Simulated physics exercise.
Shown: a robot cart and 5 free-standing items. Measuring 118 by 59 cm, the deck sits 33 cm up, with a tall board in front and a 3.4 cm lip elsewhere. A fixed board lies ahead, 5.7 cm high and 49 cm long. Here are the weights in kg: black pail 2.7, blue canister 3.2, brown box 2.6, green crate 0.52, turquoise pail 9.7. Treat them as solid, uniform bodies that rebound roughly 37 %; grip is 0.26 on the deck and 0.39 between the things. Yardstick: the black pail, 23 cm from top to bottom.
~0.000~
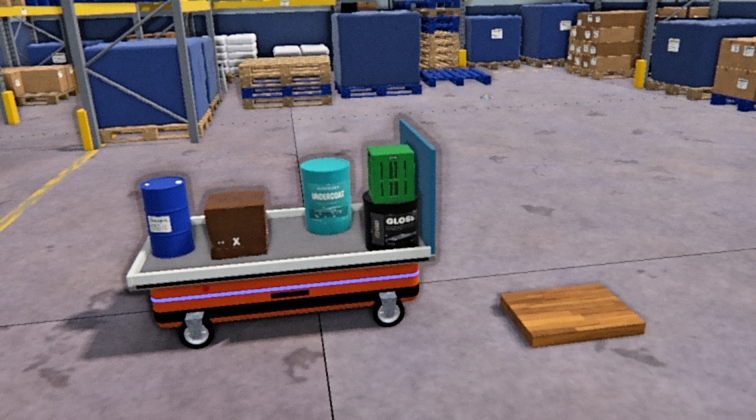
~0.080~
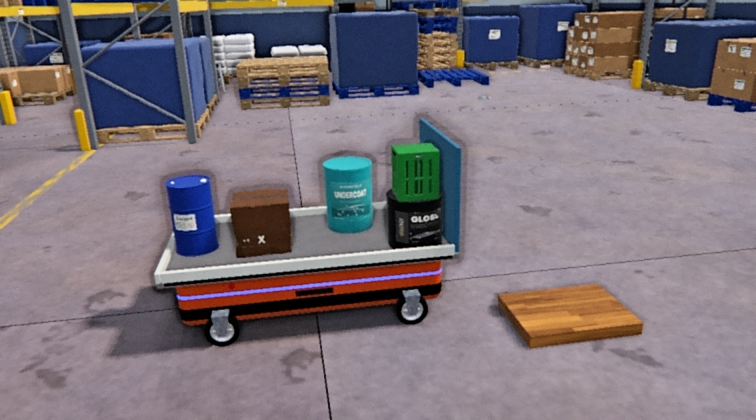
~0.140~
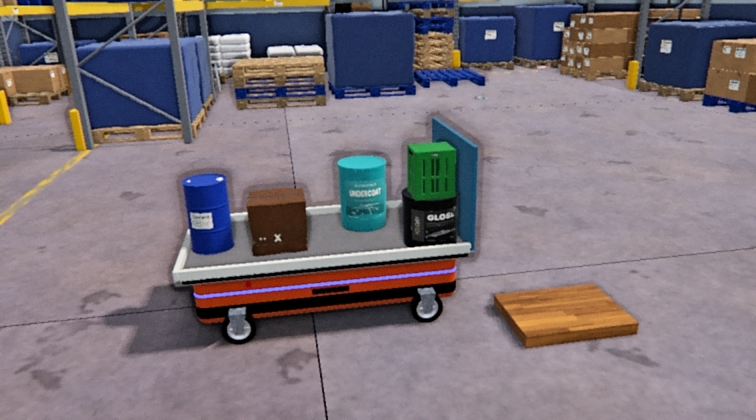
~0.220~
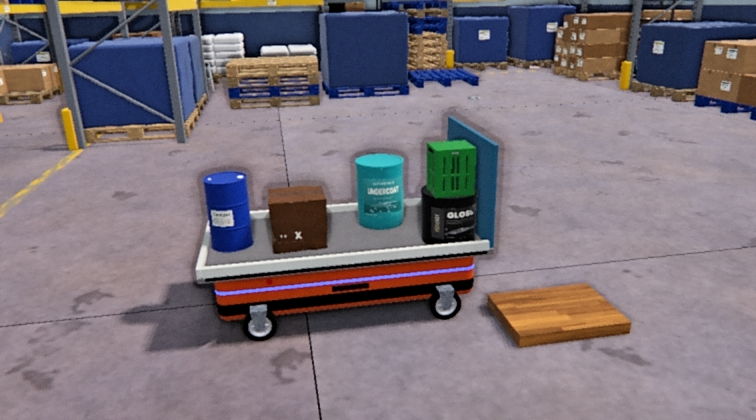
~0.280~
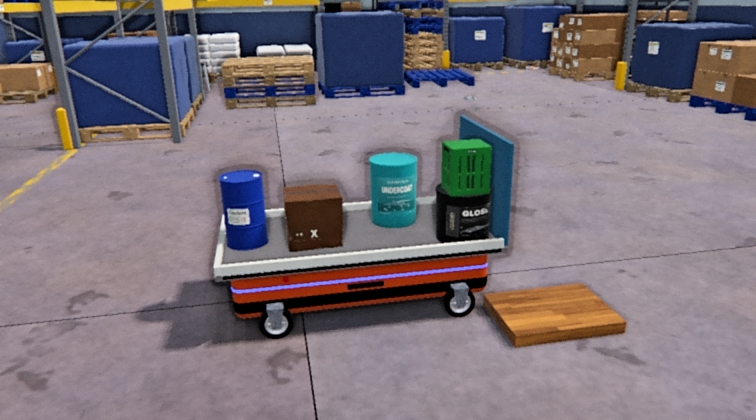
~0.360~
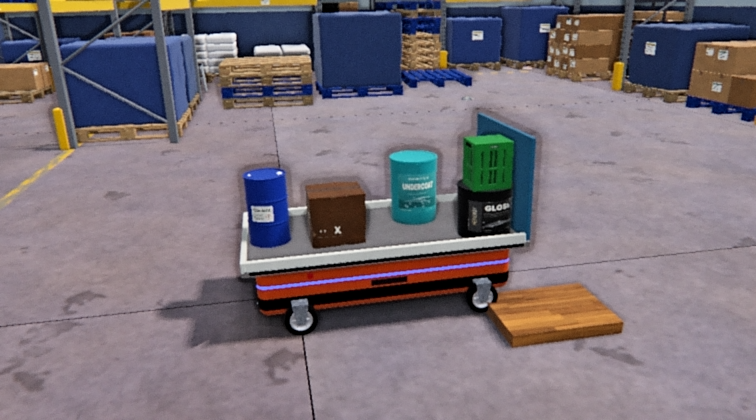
In a warehouse, a loaded orange cart rolls right up to a low wooden platform.
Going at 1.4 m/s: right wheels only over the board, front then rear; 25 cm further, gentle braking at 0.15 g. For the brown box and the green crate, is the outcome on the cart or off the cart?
One by one: Brown box: Kept, green crate: Kept.
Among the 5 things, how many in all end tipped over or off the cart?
Altogether, 1.
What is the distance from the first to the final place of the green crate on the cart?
Roughly 46 cm.
By 0.66 s, cart has run 92 cm; green crate tilted 19° near (541, 139); brown box 3 cm from its spot near (422, 202); black pail tilted 7°.
By 1.06 s, cart has run 148 cm; green crate tilted 28° near (646, 140); brown box tilted 11° near (538, 181); blue canister tilted 10°.
By 1.46 s, cart has run 204 cm; green crate on its side near (727, 170); brown box 9 cm from its spot near (641, 183); blue canister tilted 19°.
When it is over (2.9 s), lying over on the cart, green crate; the other 4 within 10 cm of the start.
